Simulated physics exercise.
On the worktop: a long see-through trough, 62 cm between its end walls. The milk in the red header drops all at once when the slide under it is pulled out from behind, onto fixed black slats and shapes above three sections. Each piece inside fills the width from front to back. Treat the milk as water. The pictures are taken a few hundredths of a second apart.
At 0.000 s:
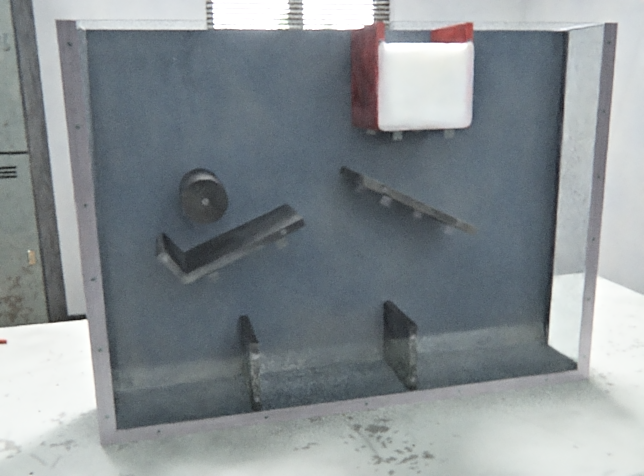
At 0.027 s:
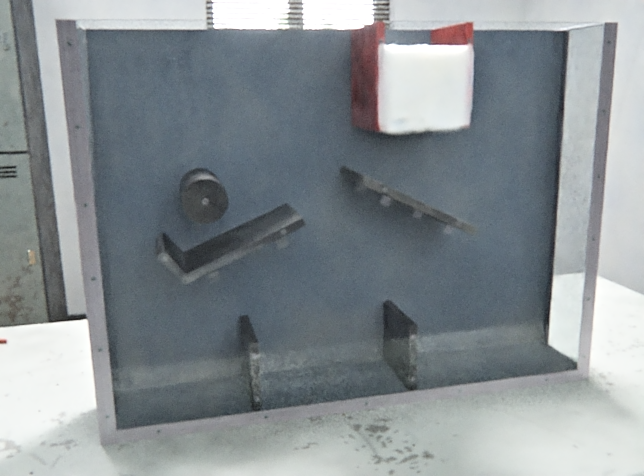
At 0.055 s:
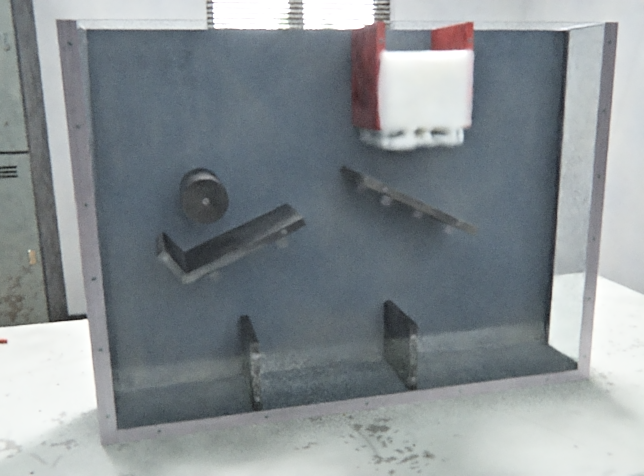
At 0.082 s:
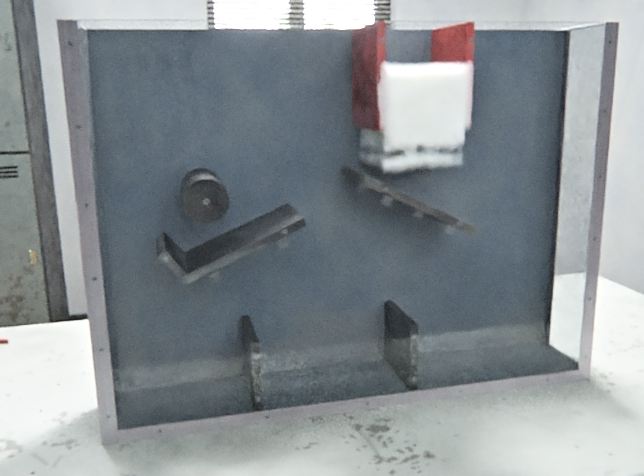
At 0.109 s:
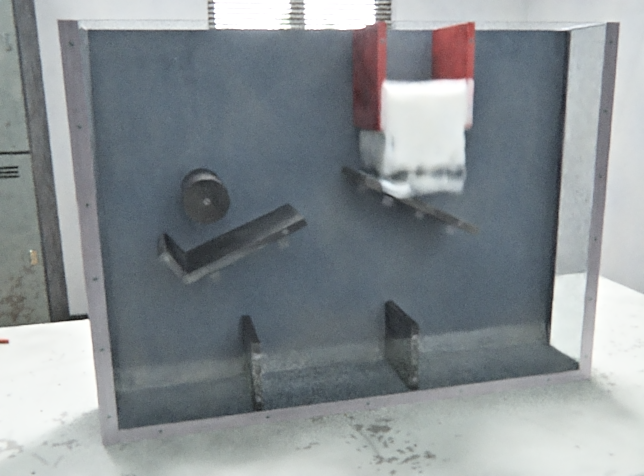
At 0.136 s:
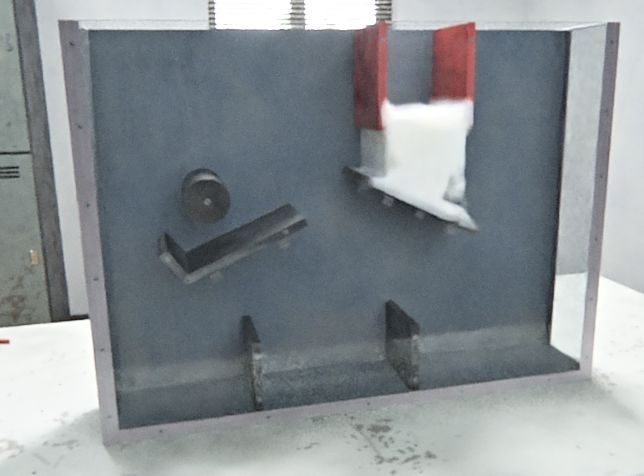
In this clip, white liquid held between red walls at the top of a clear-fronted trough drops straight down in a block, then meets the sloping dark ledge below and spreads along it down toward the right.
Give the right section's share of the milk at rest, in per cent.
About 80 per cent.
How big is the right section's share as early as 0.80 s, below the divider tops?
Near 78 in a hundred.
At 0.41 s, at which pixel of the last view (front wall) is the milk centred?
Near (466, 309).
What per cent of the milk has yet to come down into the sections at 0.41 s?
About 40 per cent.
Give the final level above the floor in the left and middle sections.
About 0.5 cm and 0.5 cm.
By 0.25 s the sections hold 0, 0 and 7 per cent, with 93 still above them.
By 0.41 s the sections hold 0, 0 and 60 per cent, with 40 still above them.
By 0.80 s the sections hold 7, 10 and 79 per cent, with 4 still above them.
At rest it is 7 per cent left, 10 middle, 79 right.
